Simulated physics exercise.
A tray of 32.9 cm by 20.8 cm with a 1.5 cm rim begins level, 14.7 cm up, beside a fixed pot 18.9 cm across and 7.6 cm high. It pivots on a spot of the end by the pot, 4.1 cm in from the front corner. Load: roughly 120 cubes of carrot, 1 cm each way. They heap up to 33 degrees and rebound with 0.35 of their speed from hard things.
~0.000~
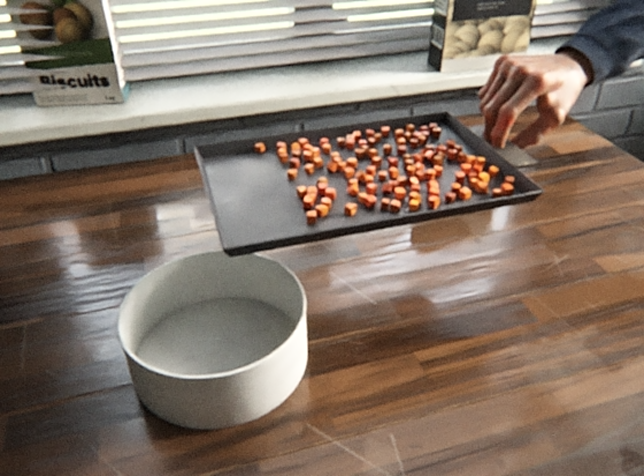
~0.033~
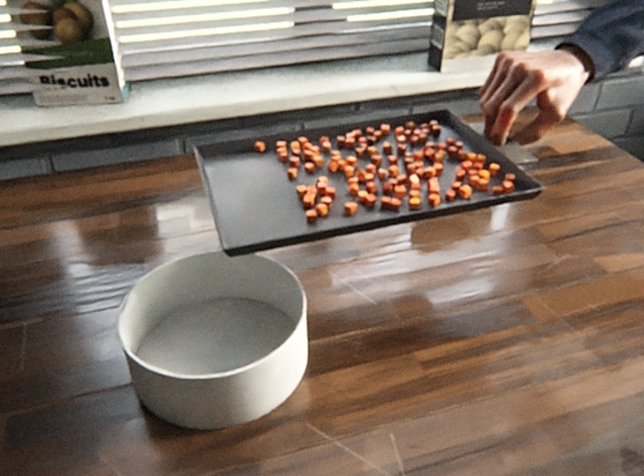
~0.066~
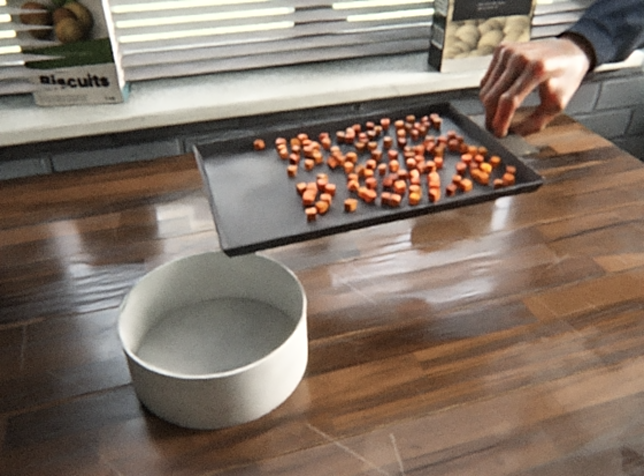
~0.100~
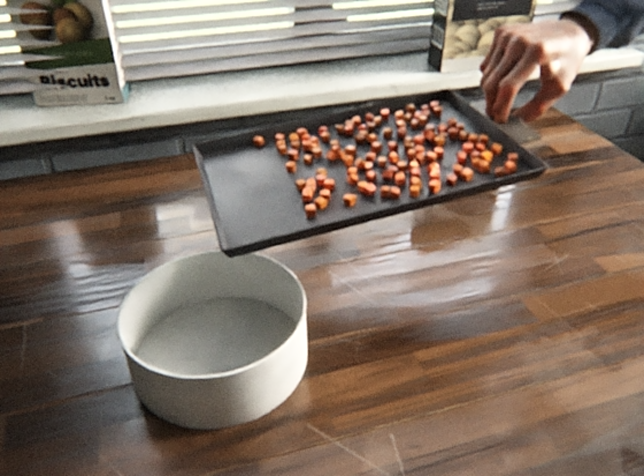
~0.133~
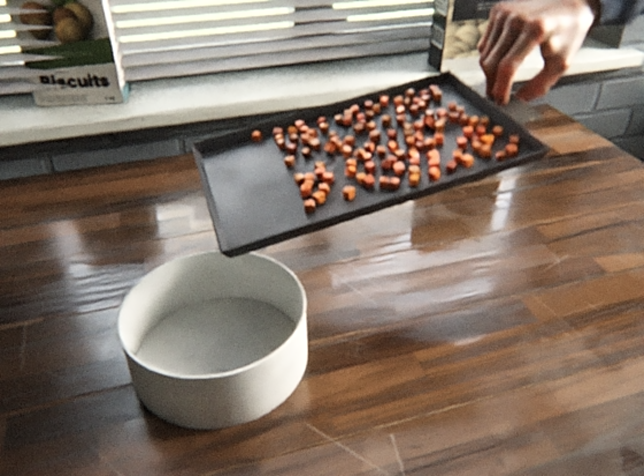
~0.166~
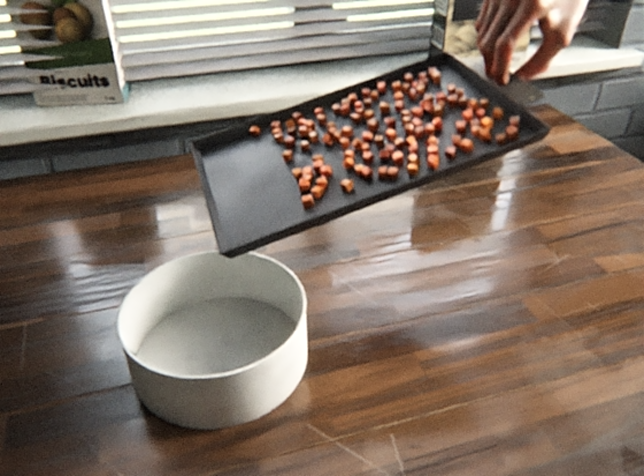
On a wooden counter by a window with blinds, a hand at the right end of a dark tray of small orange cubes rises as that end lifts, slanting the tray down toward a pale round pot at left.
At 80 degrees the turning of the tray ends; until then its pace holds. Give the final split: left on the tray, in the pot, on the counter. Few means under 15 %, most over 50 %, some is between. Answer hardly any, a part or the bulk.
Tray hardly any, pot the bulk, counter a part.
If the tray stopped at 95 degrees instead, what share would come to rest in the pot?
It would be near 70 per cent.
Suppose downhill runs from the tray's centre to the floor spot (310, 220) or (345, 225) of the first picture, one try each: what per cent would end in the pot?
About 80 and 35 per cent.
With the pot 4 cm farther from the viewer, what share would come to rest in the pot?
Then about 75 per cent.
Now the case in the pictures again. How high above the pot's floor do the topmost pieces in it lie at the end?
About 2.5 cm.
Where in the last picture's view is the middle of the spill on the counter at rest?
Around (25, 341).
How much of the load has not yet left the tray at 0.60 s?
About 100 per cent.
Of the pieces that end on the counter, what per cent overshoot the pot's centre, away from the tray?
Some 100 per cent.
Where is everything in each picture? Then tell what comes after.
In the first frame, tray tilt 0 degrees, front corners at (228, 244) and (536, 189); middle of the pieces at (393, 162); pot at (213, 305).
In the second frame, tray tilt 1 degrees, front corners at (228, 244) and (537, 186); middle of the pieces at (393, 161).
In the third frame, tray tilt 2 degrees, front corners at (228, 245) and (538, 179); middle of the pieces at (393, 156).
In the fourth frame, tray tilt 5 degrees, front corners at (227, 245) and (540, 165), lowest corner left front; middle of the pieces at (393, 147).
In the fifth frame, tray tilt 9 degrees, front corners at (226, 246) and (542, 147), lowest corner left front; middle of the pieces at (392, 135).
In the sixth frame, tray tilt 14 degrees, front corners at (225, 247) and (543, 127), lowest corner left front; middle of the pieces at (390, 123); pot at (213, 305). Its pace works out near 130 degrees a second.
Then, at 0.43 s, tilt 47 degrees; the tray holds 100 %, the pot 0 %.
After 0.60 s, tilt 69 degrees; the tray holds 100 %, the pot 0 %.
Then, at 0.90 s, tilt 80 degrees; the tray holds 0 %, the pot 70 %.
In the end, at 2.1 s, tray 0 %, pot 70 %, counter 30 %.
